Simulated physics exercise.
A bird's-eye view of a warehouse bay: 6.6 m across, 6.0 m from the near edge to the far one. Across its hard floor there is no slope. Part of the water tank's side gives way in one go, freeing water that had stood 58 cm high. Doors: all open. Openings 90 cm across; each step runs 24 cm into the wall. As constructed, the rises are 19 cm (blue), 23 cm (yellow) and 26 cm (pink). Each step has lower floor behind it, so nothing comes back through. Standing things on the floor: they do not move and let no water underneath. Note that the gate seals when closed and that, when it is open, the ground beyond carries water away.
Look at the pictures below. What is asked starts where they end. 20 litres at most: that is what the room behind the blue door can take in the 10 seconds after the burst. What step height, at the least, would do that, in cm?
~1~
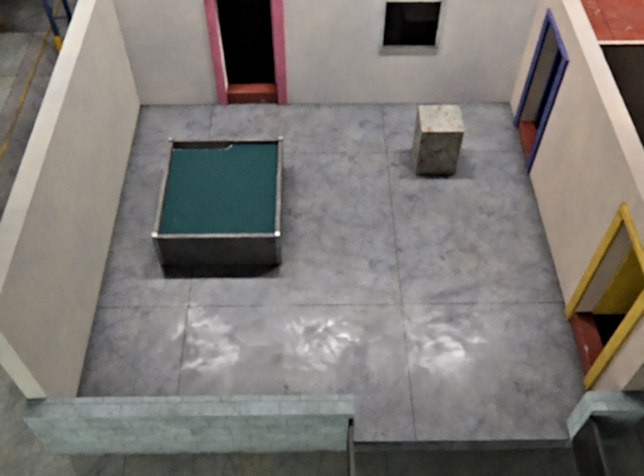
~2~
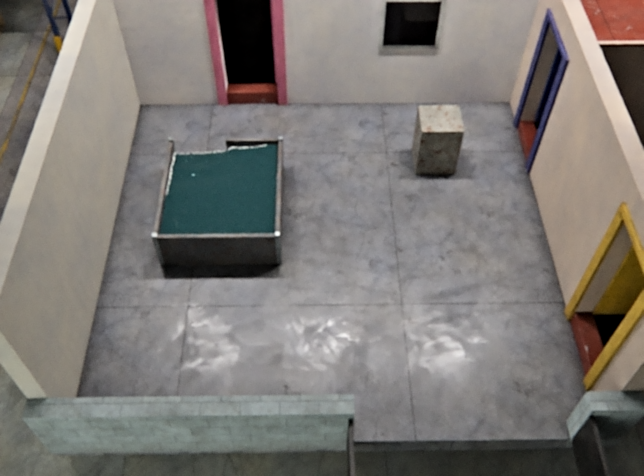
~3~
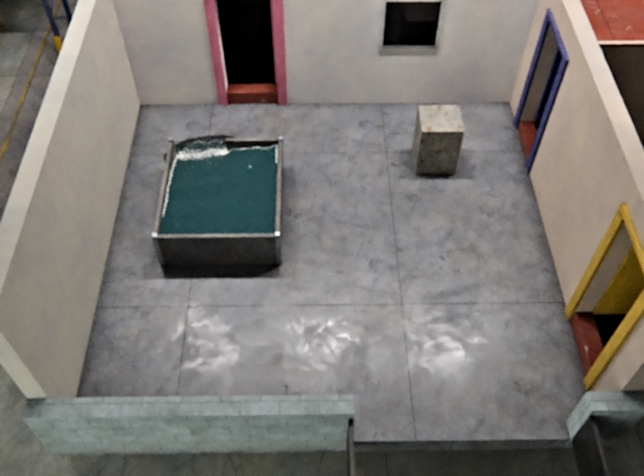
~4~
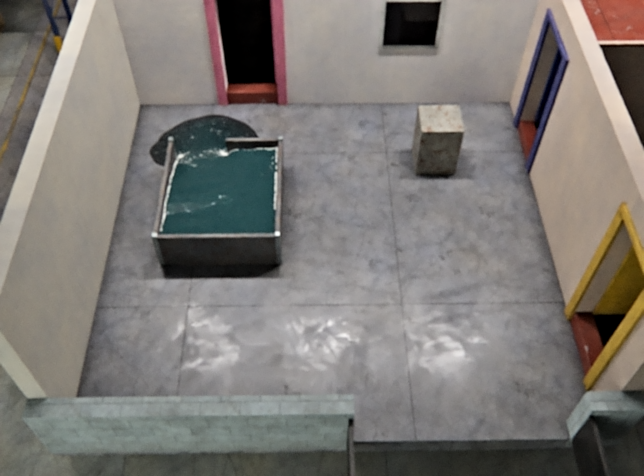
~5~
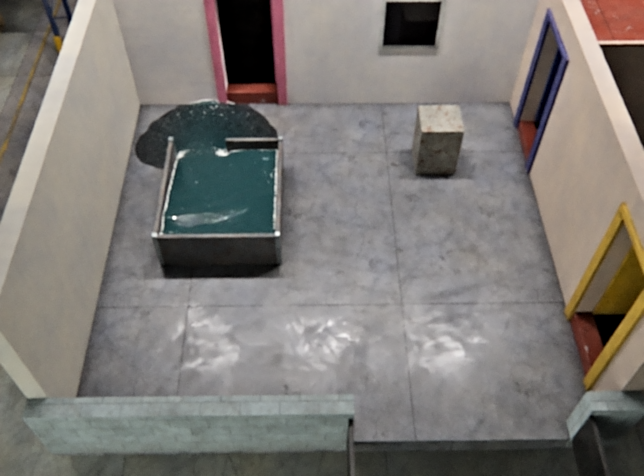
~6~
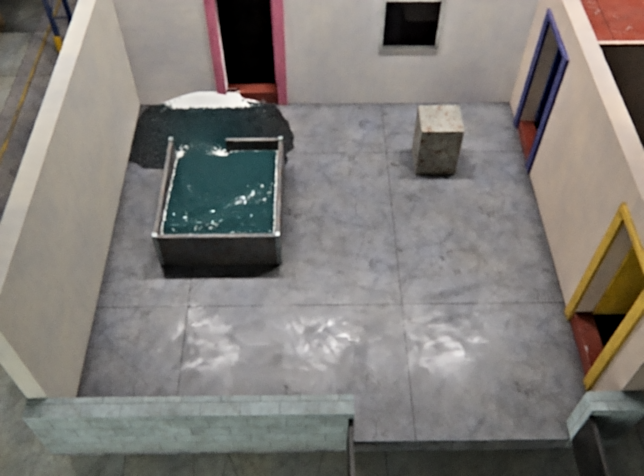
Roughly 9 cm at minimum.
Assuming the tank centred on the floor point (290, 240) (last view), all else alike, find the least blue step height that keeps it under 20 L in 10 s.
Then roughly 8.0 cm.
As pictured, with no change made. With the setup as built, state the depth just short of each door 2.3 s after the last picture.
Depths, in cm - blue: 0, yellow: 0, pink: 18.
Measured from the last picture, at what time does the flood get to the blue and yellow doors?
Times: Blue = 2.6 s, yellow = 5.5 s.
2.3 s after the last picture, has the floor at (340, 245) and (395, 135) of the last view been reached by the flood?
Bone dry, then submerged.
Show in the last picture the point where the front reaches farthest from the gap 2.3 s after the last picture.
I'd put the front's tip around (505, 104).
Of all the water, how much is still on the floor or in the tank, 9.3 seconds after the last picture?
Some 94 %.
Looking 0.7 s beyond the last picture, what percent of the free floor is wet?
Around 10 per cent of the floor.
Then, 0.7 s after the last picture water covers 10 % of the floor, deepest (44 cm) near (141, 106); it has not reached the blue door.
Then, 2.3 s after the last picture water covers 35 % of the floor, deepest (26 cm) near (139, 113); it has not reached the blue door.
Then, 9.3 s after the last picture water covers 95 % of the floor, deepest (8 cm) near (551, 381); 6 cm at the blue door, 0 litres in over its 19 cm step.
At the blue door as built, the water peaked near 14 cm, 2.9 s after the last picture.
With a step of 8 cm, 31 litres would have come in within the 10 s; with 11.5 cm, 6 litres. So under 20 litres takes about 9 cm.
